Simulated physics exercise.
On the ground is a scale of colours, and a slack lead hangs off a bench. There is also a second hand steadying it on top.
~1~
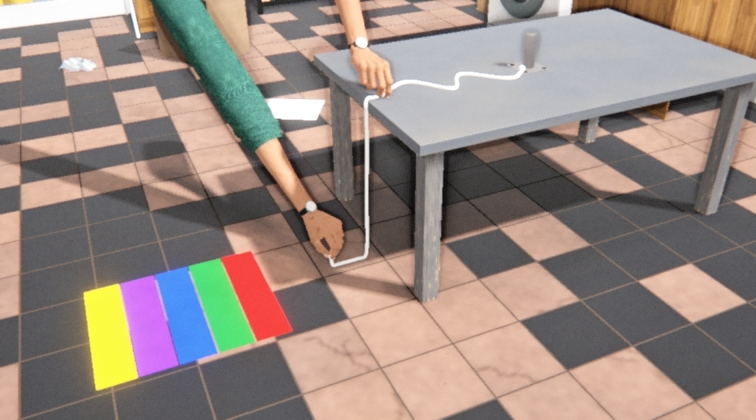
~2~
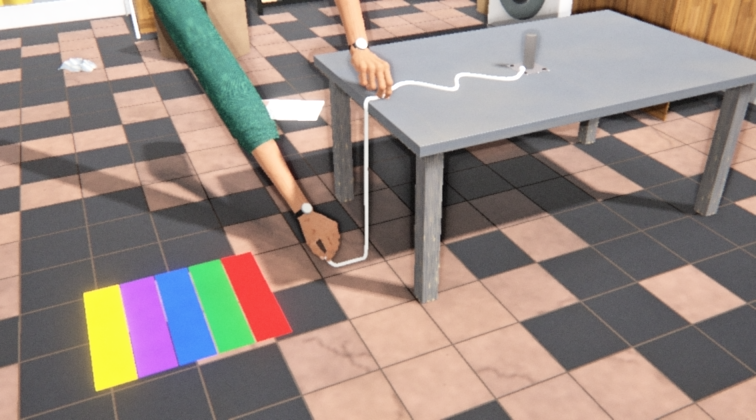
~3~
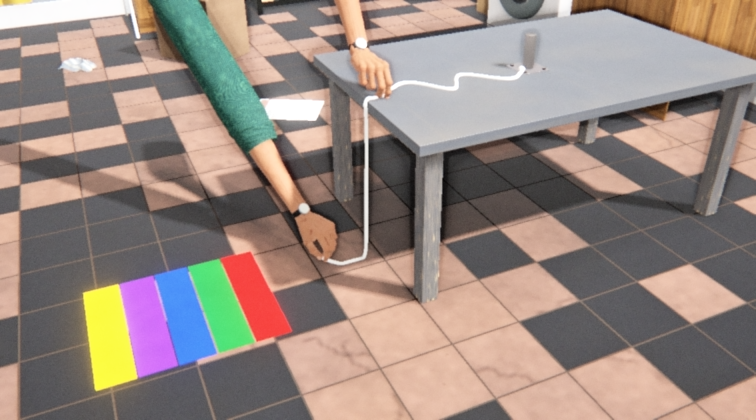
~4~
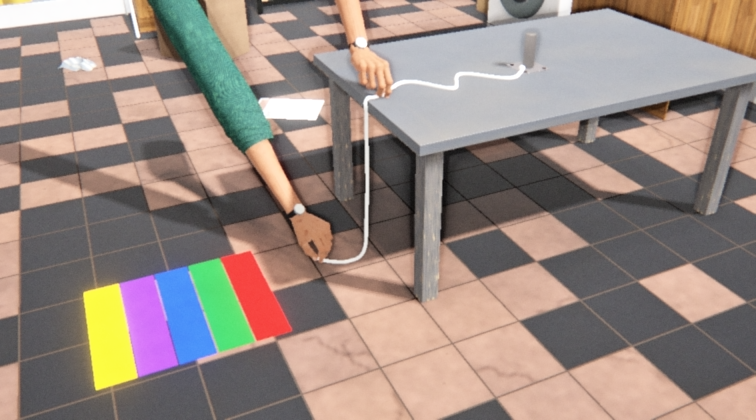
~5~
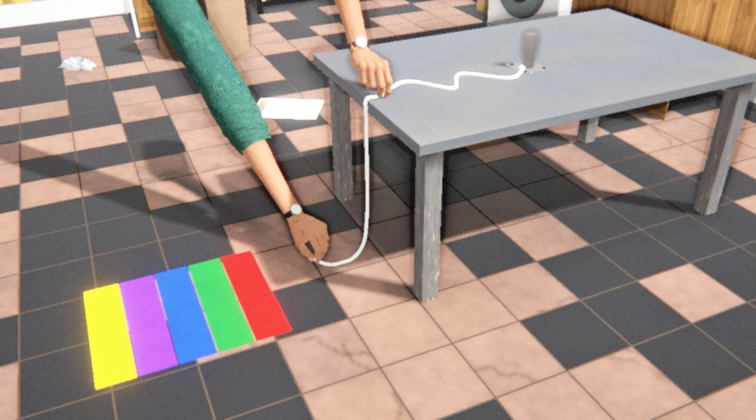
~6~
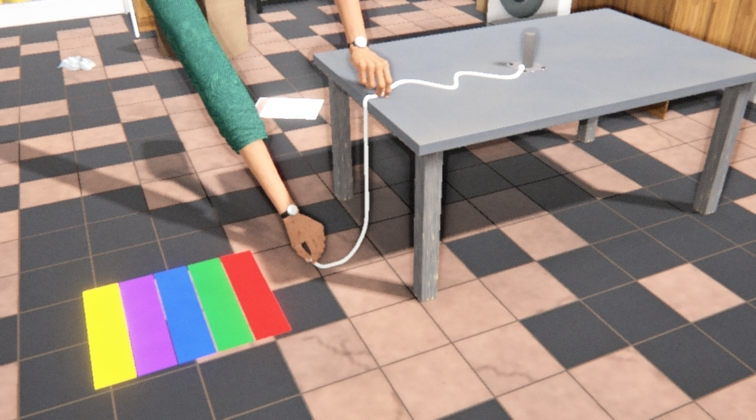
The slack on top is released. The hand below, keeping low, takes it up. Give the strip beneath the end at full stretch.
Purple strip.
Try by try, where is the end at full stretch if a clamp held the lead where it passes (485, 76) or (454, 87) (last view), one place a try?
Roughly (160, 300) and (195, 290).
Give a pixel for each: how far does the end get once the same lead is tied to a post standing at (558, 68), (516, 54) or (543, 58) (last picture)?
Roughly (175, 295), (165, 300) and (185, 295), try by try.
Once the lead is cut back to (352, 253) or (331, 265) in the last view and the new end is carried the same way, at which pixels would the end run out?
For the first cut it's about (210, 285), and for the second about (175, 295).
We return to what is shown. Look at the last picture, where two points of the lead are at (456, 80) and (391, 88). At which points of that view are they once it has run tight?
They go to (431, 84) and to (347, 116).
Early on, end near (195, 291); over blue.
Midway, end near (161, 300); over blue.
At the end of the slack, end near (140, 306); over purple. It halts on the purple strip.
